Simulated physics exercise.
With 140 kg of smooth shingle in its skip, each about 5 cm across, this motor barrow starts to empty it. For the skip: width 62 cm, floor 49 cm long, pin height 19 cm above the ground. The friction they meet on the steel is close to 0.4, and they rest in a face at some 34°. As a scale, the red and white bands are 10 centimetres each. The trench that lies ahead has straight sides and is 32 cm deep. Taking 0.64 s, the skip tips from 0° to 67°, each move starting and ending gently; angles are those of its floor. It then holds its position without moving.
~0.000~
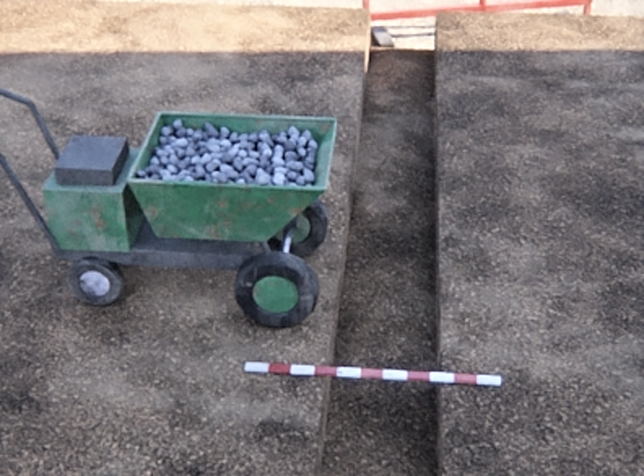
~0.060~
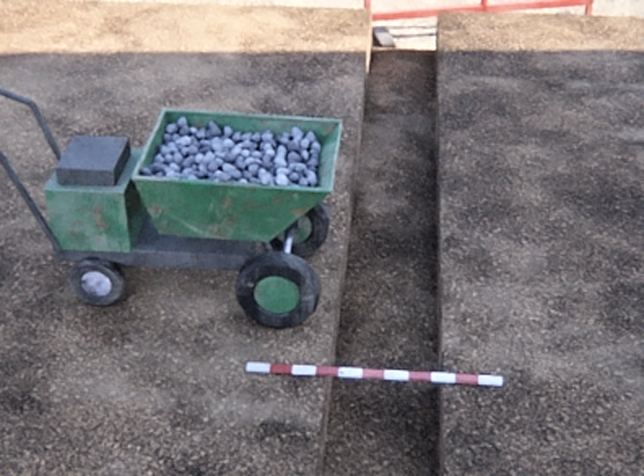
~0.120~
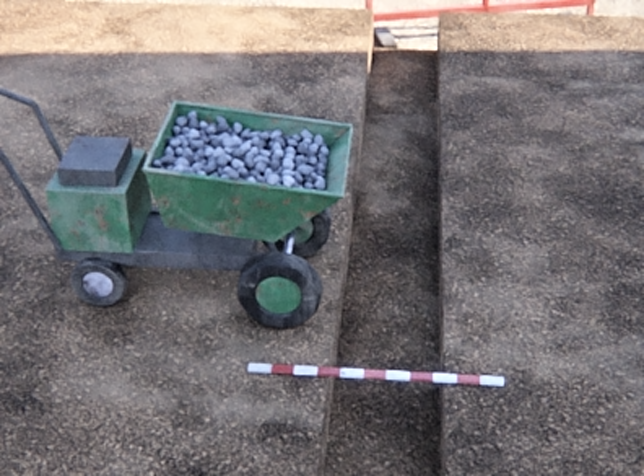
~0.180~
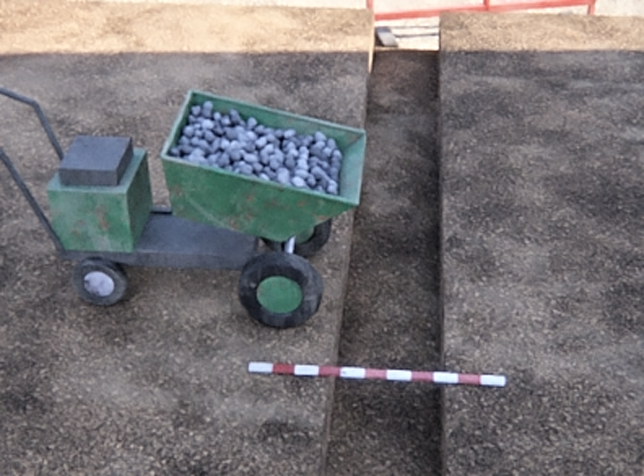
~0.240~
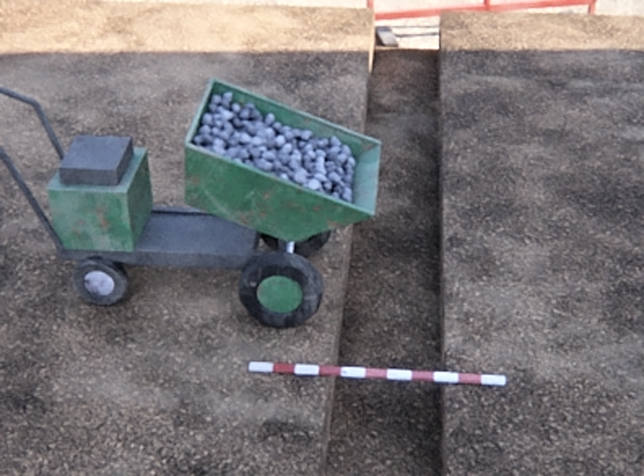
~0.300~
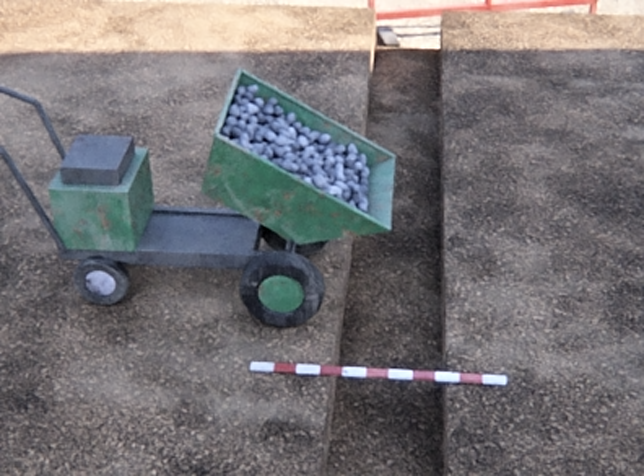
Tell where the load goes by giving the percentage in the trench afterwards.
About 29 per cent of the load is in the trench.
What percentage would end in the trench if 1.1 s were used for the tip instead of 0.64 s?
Then some 45 per cent would.
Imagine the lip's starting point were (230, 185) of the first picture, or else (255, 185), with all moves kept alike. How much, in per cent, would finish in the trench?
Roughly 100 in a hundred from the first, 90 in a hundred from the second.
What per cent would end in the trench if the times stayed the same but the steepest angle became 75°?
About 30 per cent would end up in the trench.
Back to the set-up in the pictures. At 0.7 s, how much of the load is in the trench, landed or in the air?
At that moment: Approx. 5 %.
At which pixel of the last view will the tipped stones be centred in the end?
I'd put it close to (495, 293).
After 0.5 s the floor is at 57°; 100 % in the skip; the foremost stones are at (404, 231).
After 0.7 s the floor is at 67°; 71 % in the skip, 7 % in the trench, 21 % past the trench; the foremost stones are at (496, 309).
After 1.1 s the floor is at 67°; 20 % in the skip, 11 % in the trench, 68 % past the trench; the foremost stones are past the picture's edge.
After 3.0 s the floor is at 67°; 0 % in the skip, 29 % in the trench, 71 % past the trench; the foremost stones are past the picture's edge.
